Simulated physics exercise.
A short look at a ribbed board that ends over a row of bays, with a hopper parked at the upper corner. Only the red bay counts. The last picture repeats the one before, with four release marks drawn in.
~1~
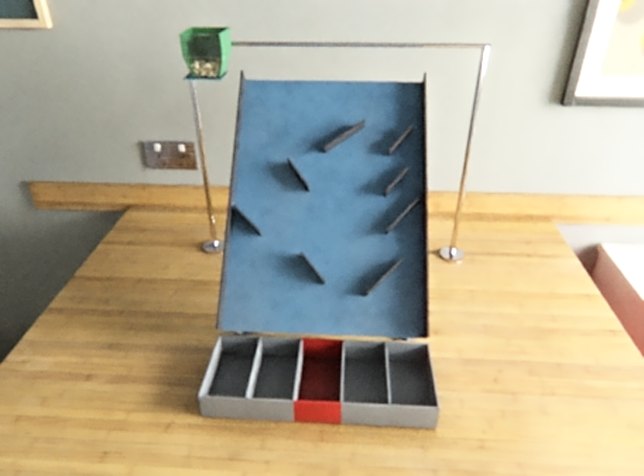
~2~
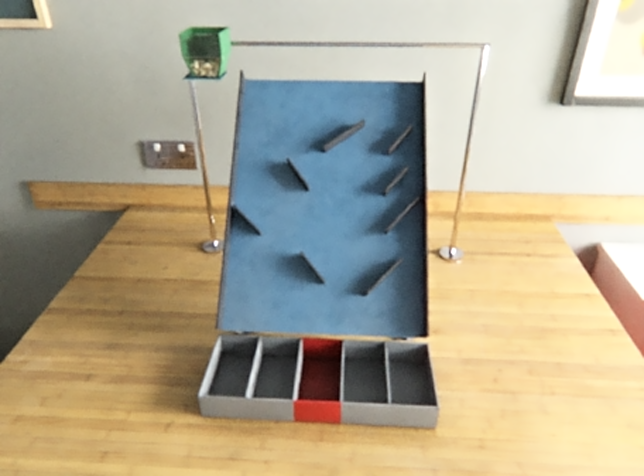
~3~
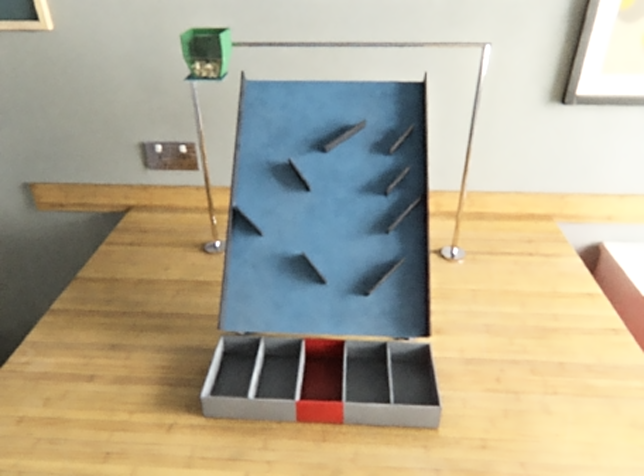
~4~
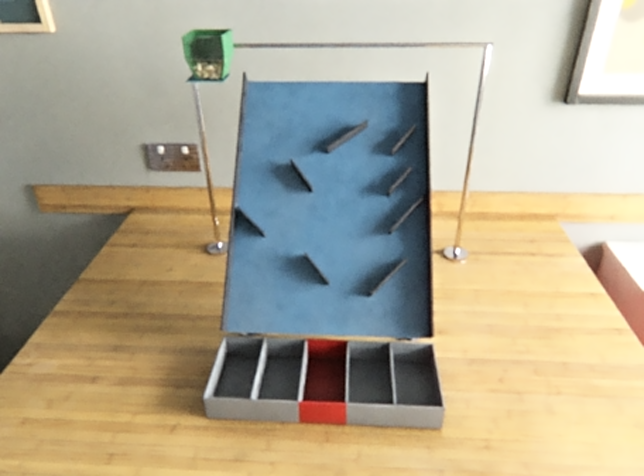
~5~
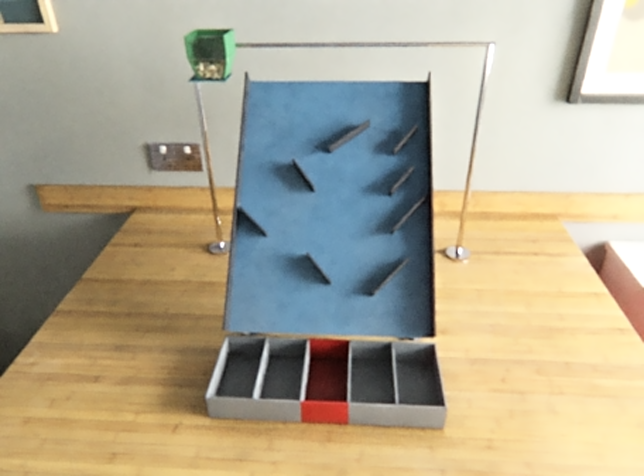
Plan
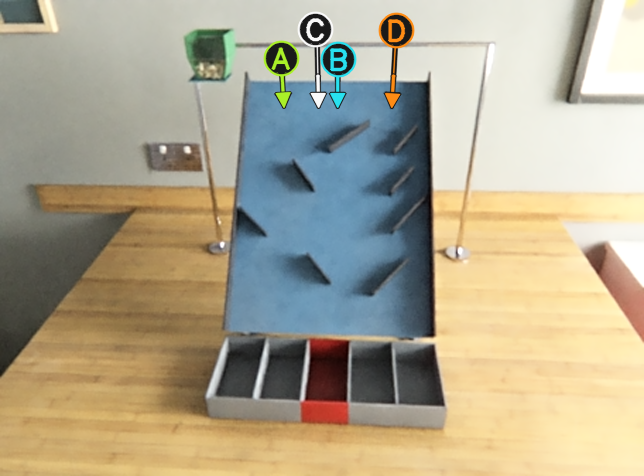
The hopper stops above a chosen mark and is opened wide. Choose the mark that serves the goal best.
D.
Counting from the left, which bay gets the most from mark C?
The fourth from the left.
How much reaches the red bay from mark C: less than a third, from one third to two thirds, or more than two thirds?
Less than a third.
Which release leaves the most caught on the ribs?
B does.
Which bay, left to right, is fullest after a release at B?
The fourth from the left.
On the marked copy, mark A meets the board at (283, 102); mark B meets the board at (337, 102); mark C meets the board at (318, 102); mark D meets the board at (392, 102).
For mark A, about a quarter in the red bay, most in other bays, a stray few outside the box.
For mark B, about a quarter in the red bay, about two thirds in other bays, a small part held on the board.
For mark C, about a quarter in the red bay, most in other bays.
For mark D, about two thirds in the red bay, about a quarter in other bays, a small part outside the box.
